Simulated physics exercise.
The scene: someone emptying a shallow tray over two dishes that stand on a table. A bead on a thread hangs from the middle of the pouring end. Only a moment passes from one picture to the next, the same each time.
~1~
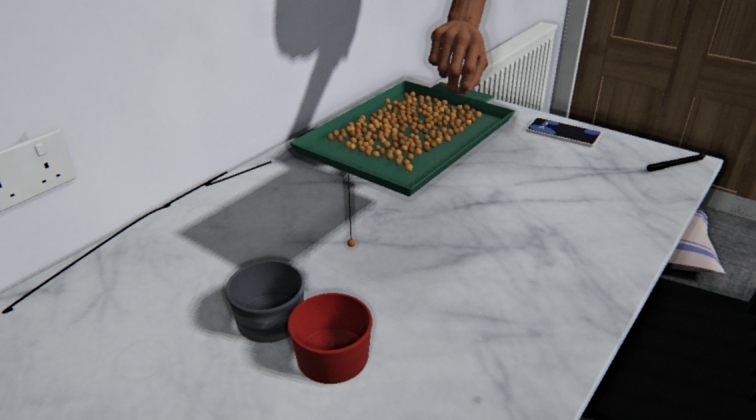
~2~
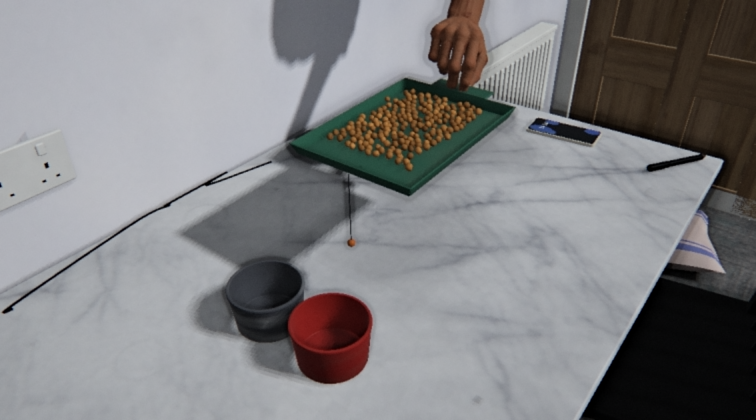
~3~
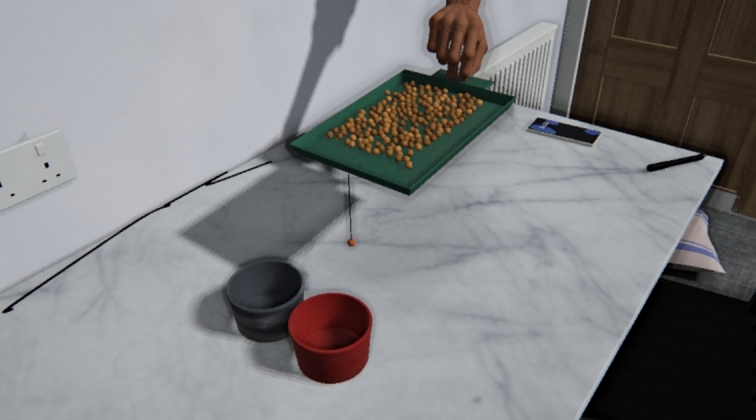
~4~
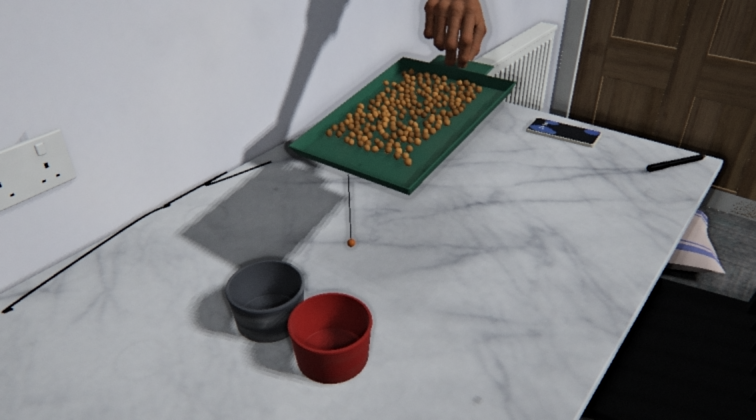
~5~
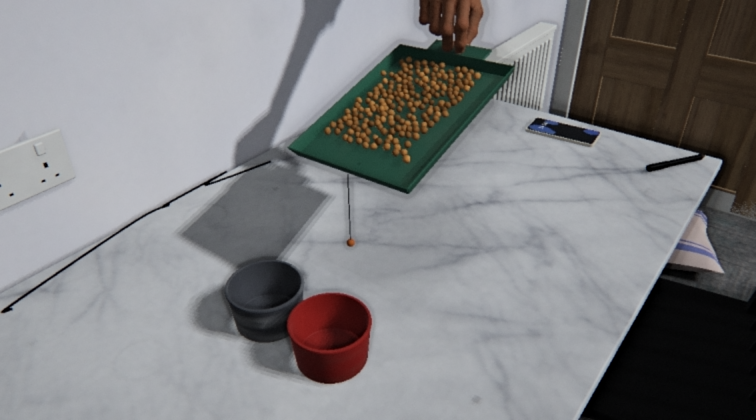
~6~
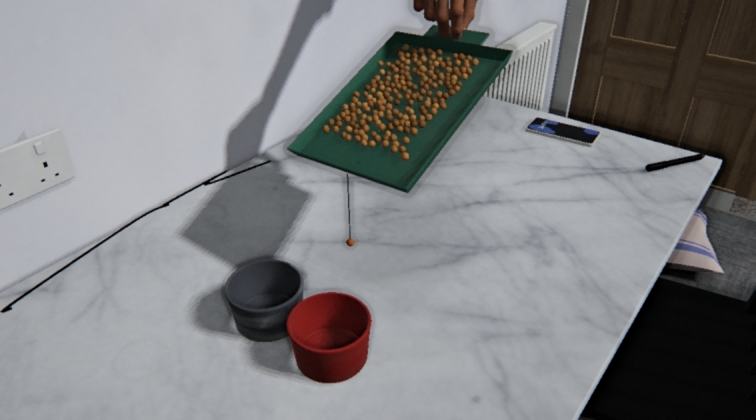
A hand grips the far end of a green tray of roasted chickpeas above a white marbled table, seen from above at an angle in a room with a pale wall and brown door. A grey dish stands left of a red one in the foreground, below an orange bead hanging on a thread. The hand steadily raises the tray's far end, tilting it towards the dishes, while the camera stays still.
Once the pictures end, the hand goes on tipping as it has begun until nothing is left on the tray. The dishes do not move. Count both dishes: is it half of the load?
Together they catch under half.
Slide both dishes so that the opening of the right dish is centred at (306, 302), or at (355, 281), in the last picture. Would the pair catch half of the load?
The first try: Not half. The second: Above a half.
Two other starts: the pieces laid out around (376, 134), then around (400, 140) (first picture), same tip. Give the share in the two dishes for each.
The first gives 10 %, the second 10 %.
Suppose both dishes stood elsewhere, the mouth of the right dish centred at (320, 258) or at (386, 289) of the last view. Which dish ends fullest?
At the first place the right one, at the second the left-hand dish.
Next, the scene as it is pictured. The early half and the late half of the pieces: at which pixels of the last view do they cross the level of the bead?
The first part at (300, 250); the rest at (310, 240).
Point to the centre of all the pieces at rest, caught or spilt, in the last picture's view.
Near (303, 290).
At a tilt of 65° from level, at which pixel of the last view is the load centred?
At about (326, 153).
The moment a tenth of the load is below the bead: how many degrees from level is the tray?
Around 75° of tilt.
Soon, tray tipped steeply; nearly all on the tray; a small part in the air.
A while on, tray tipped past a quarter turn; about a quarter on the tray; a stray few in the right dish; a small part in the left dish; about a third outside both; about a quarter in the air.
Towards the end, tray tipped past a quarter turn; a small part in the right dish; a small part in the left dish; most outside both.
Finally, tray tipped past a quarter turn; a small part in the right dish; a small part in the left dish; most outside both.
